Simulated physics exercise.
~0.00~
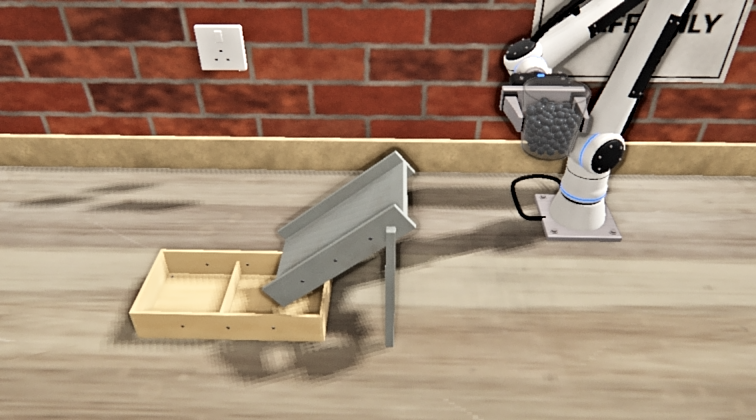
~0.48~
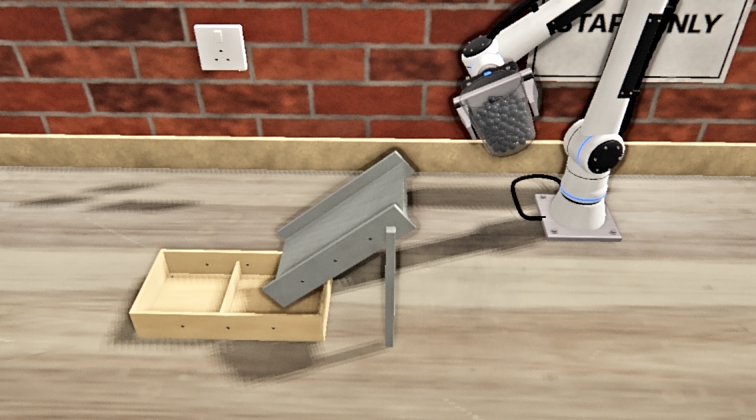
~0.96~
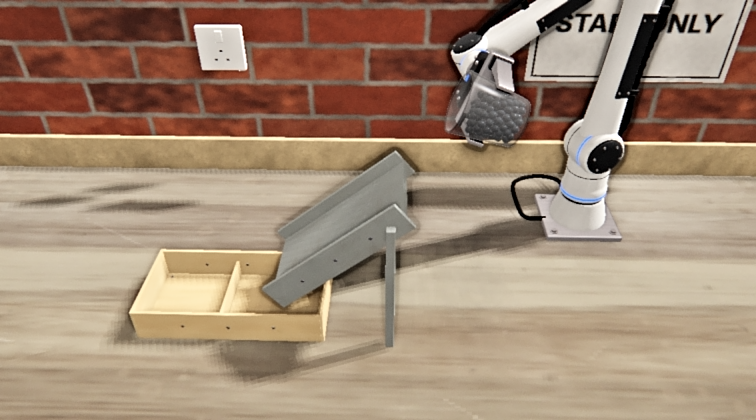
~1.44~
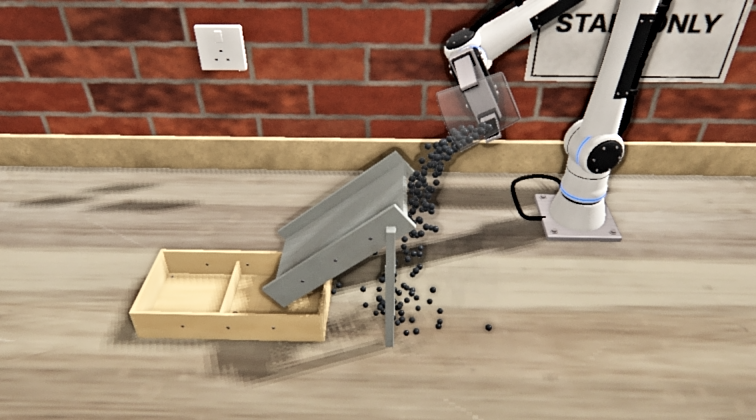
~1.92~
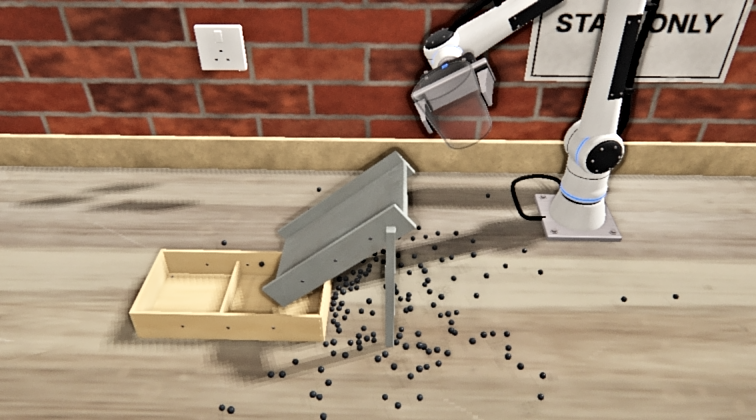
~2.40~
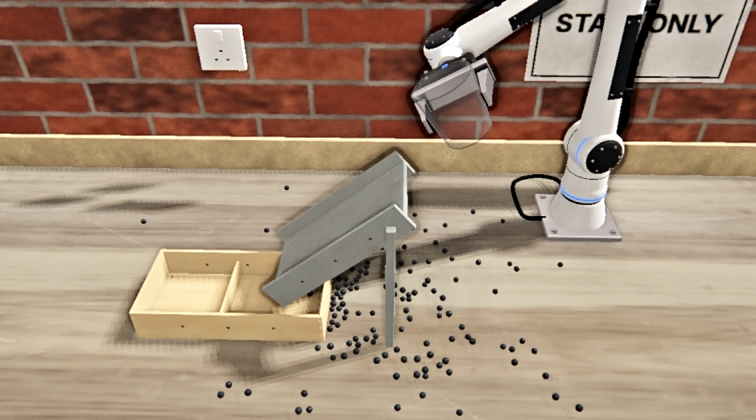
On a wooden surface before a red brick wall, a white robot arm holds a cup full of dark beads near a sloping grey chute that leads down into a divided, pale wooden box. The arm carries the cup to the left and tips it toward the chute. As the cup turns onto its side, the beads pour out, but they drop past the chute's raised end. They land beneath it, bounce and scatter widely across the surface. The arm swings the emptied cup partly back up and holds still, leaving nearly all the beads outside the box.
